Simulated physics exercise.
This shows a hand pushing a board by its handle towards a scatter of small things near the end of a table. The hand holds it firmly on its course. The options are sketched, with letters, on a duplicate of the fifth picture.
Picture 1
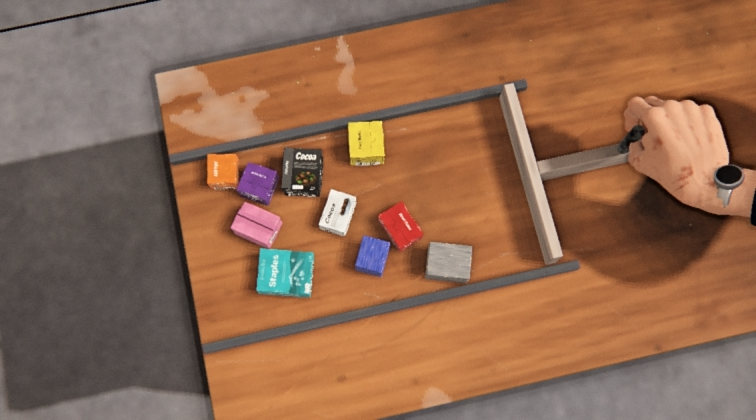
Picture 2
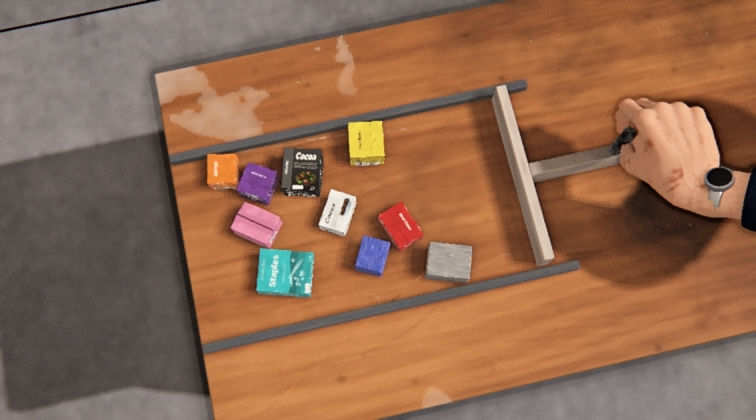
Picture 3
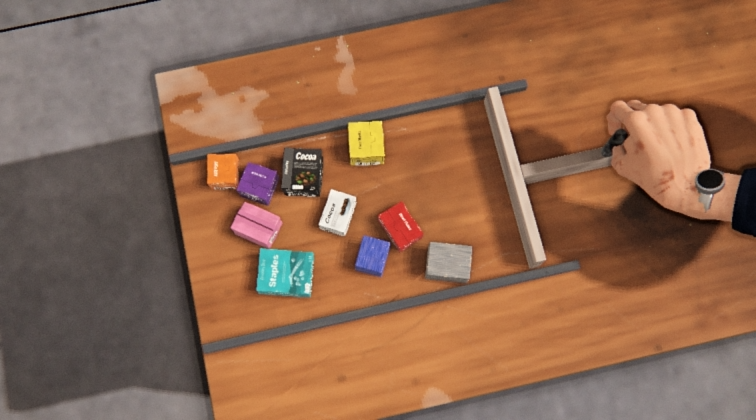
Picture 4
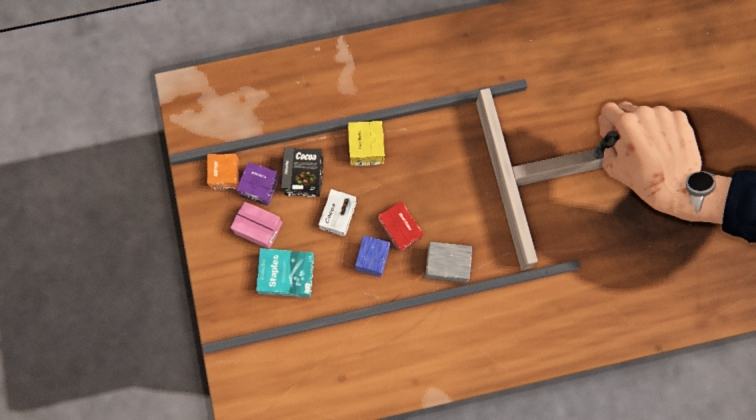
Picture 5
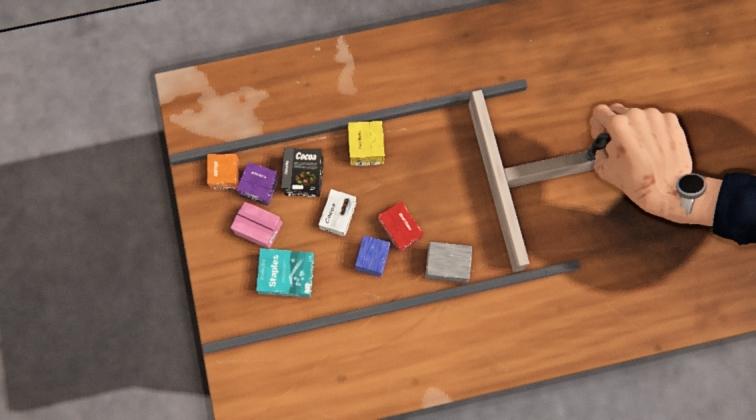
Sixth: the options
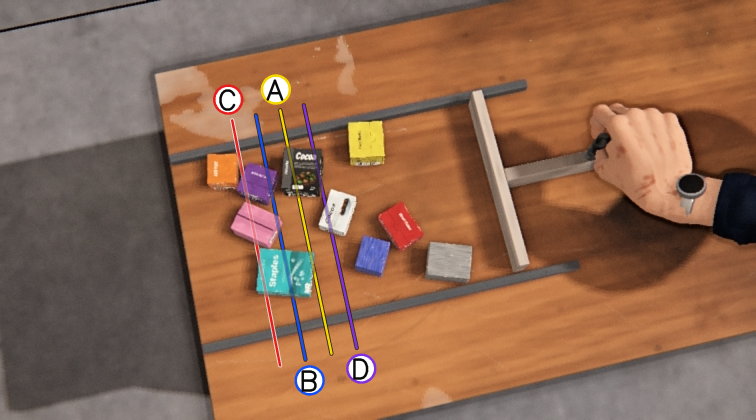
A hand wearing a watch grips the handle of a pale board on a wooden table, seen from above at a slight tilt, with grey floor beyond the table's left end. Between two dark rails lie small boxes: orange, purple, black and yellow towards the top, pink, white and red in the middle, turquoise, blue and grey below. The hand slides the board slowly leftward between the rails, touching none of the boxes, while they and the camera stay still.
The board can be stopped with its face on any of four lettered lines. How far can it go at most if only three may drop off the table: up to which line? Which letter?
No farther than C.
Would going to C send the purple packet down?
Yes.
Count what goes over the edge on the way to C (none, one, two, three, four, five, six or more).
Three.
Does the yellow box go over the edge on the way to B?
No.
On the marked copy, A at (305, 228); B at (280, 233); C at (255, 238); D at (329, 222).
With C. Early on, board (413, 194); grey block (402, 276); blue block (367, 256).
Further on, board (324, 214); orange packet (197, 177); purple packet (225, 199).
At the end, board (255, 229); purple packet over the edge; turquoise box over the edge; three fallen.
As for the rest, A is within the limit but short; B is within the limit but short; D is within the limit but short.
